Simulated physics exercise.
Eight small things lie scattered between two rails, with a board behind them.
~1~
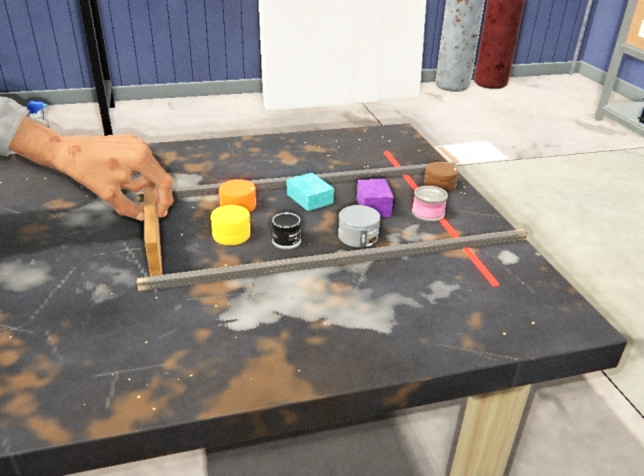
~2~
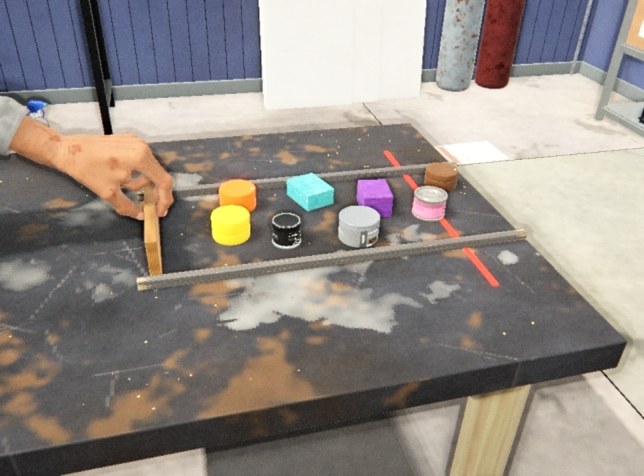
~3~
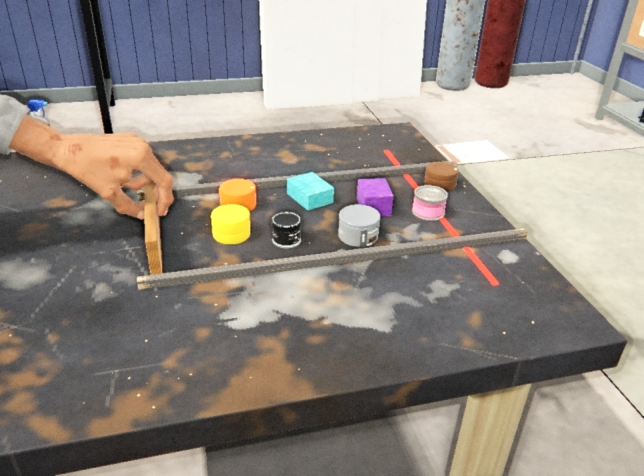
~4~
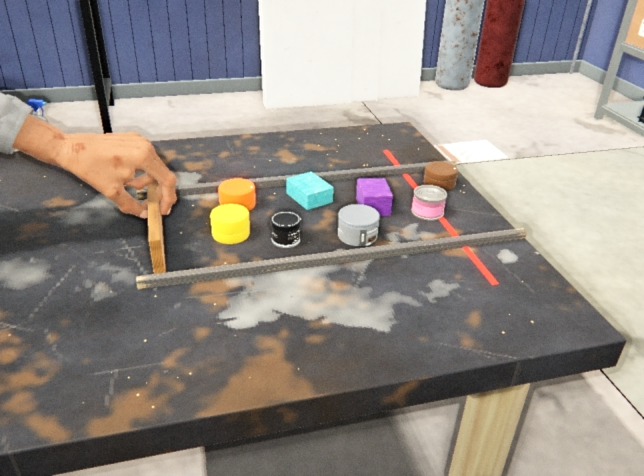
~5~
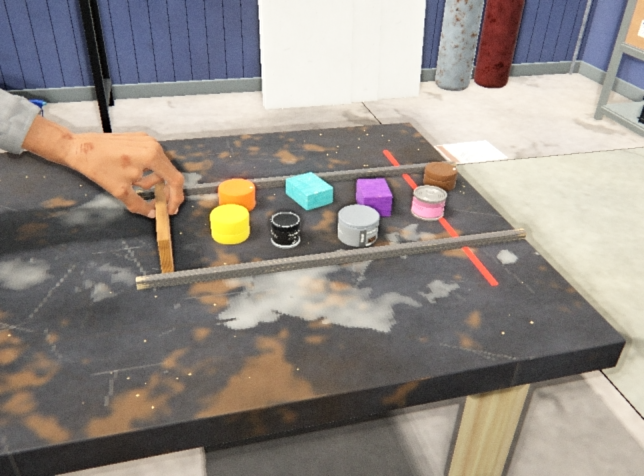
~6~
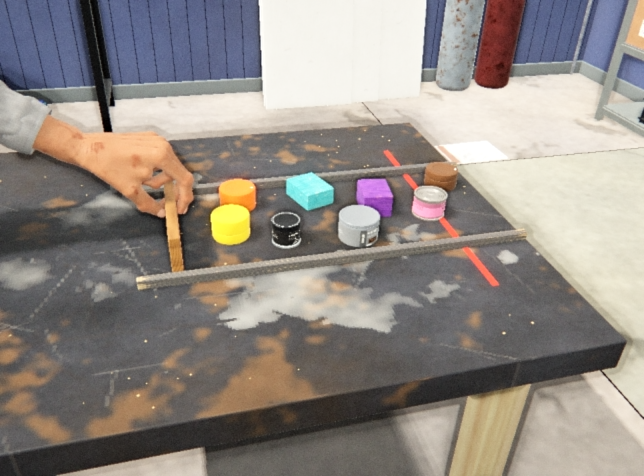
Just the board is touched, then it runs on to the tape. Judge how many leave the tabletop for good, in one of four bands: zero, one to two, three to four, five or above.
I expect that one or two will fail to stay on the table.
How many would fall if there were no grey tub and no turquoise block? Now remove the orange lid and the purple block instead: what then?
First 0, then 0.
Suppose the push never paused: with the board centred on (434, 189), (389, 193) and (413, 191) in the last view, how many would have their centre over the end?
1, 0 and 0.
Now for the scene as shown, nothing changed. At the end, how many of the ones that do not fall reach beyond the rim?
Overhang count: 2.
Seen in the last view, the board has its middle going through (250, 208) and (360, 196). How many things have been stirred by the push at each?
At the one place 3, at the other 7.
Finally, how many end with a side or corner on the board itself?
The number is 3.
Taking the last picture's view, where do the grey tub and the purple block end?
First (496, 217), then (485, 194).
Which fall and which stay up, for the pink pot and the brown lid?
Pink pot: Falls off; brown lid: Stays.
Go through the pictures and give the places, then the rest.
Brown lid (441, 177); pink pot (430, 203); purple block (374, 198); board (152, 219); tape (431, 206), in the first frame.
Pink pot (429, 204); board (152, 218), in the second frame.
Purple block (375, 198); black tin (287, 230), in the third frame.
Brown lid (441, 176); grey tub (358, 225), in the fourth frame.
Pink pot (429, 203); yellow lid (230, 224), in the fifth frame.
Brown lid (441, 177); pink pot (429, 204); purple block (374, 198); board (172, 216); tape (431, 206), in the sixth frame.
Early on, none off yet; brown lid at rest near (441, 177); pink pot at rest near (429, 204); purple block at rest near (374, 198).
A while later, none off yet; brown lid at rest near (441, 177); pink pot travelled a little near (443, 205); purple block travelled about its own width near (413, 200).
Finally, the number that fall off is one or two; lost, pink pot.
